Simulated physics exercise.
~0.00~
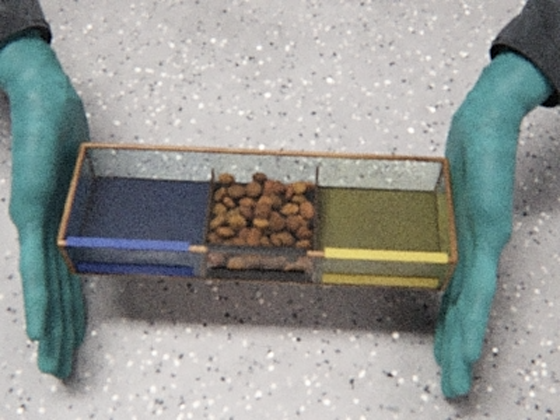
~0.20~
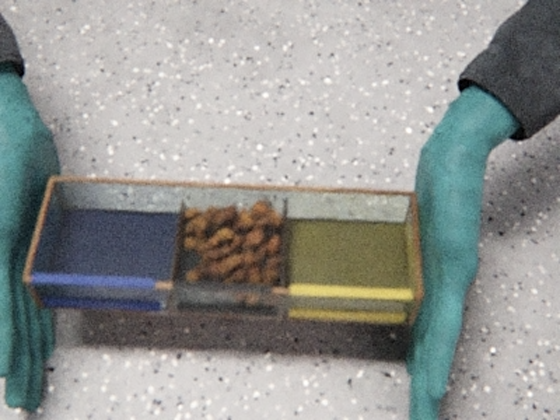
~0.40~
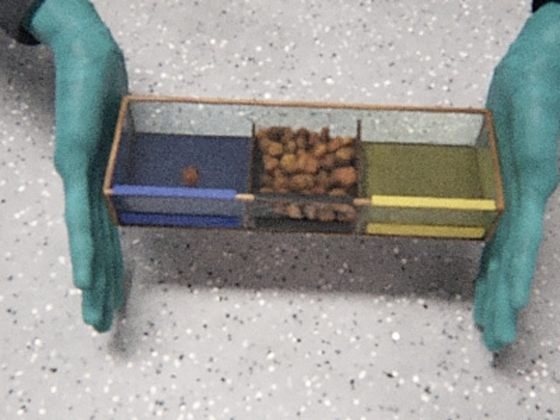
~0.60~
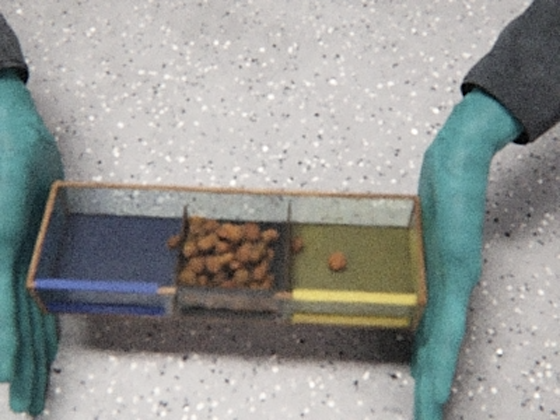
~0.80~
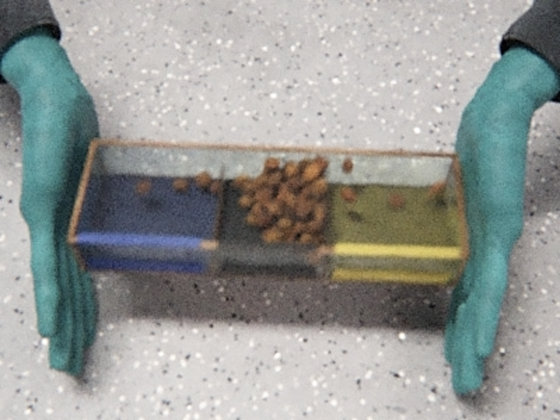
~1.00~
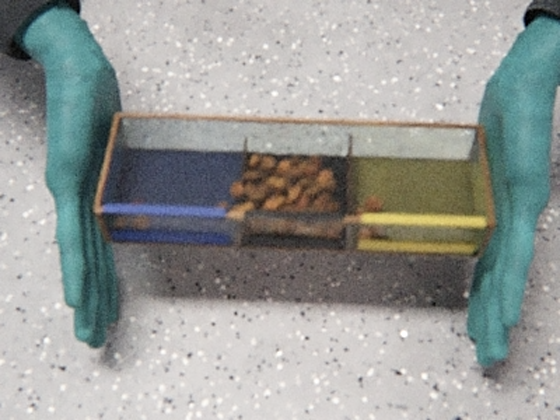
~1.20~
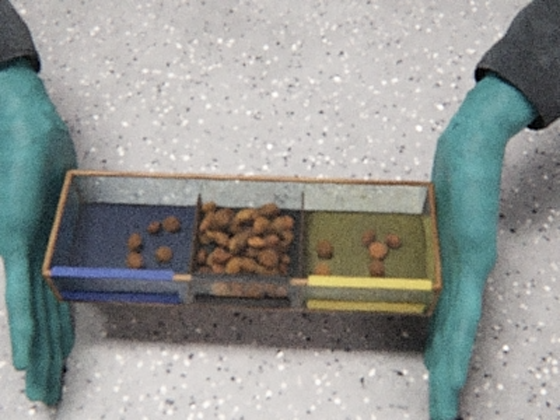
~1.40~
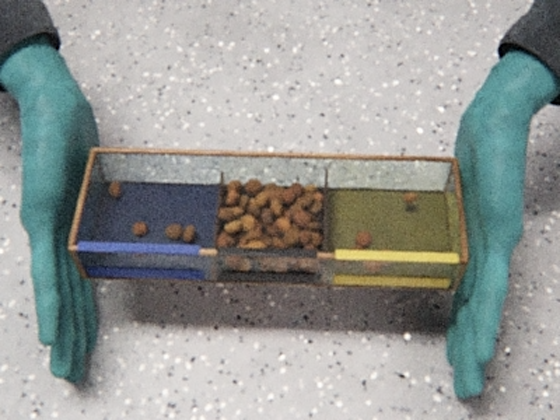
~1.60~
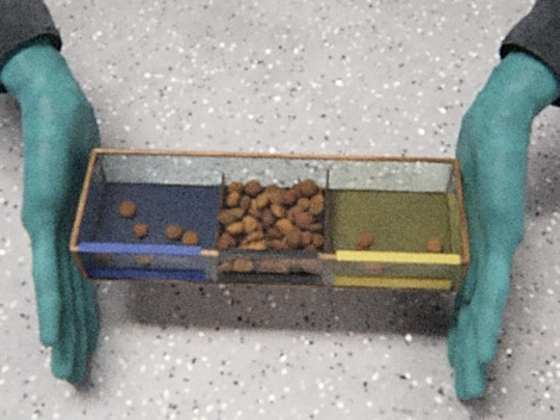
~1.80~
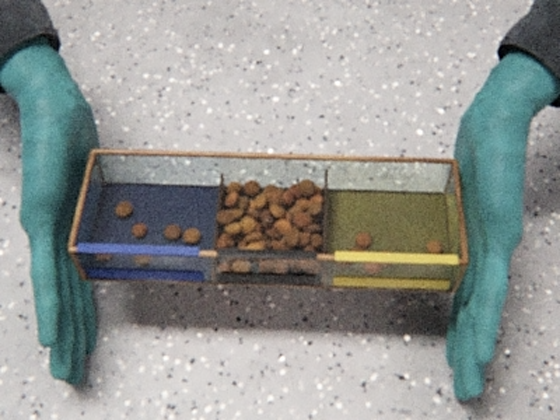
Gloved hands shaking a clear three-part box of brown kibble, a few pieces hopping into the blue and yellow sections, most staying central.
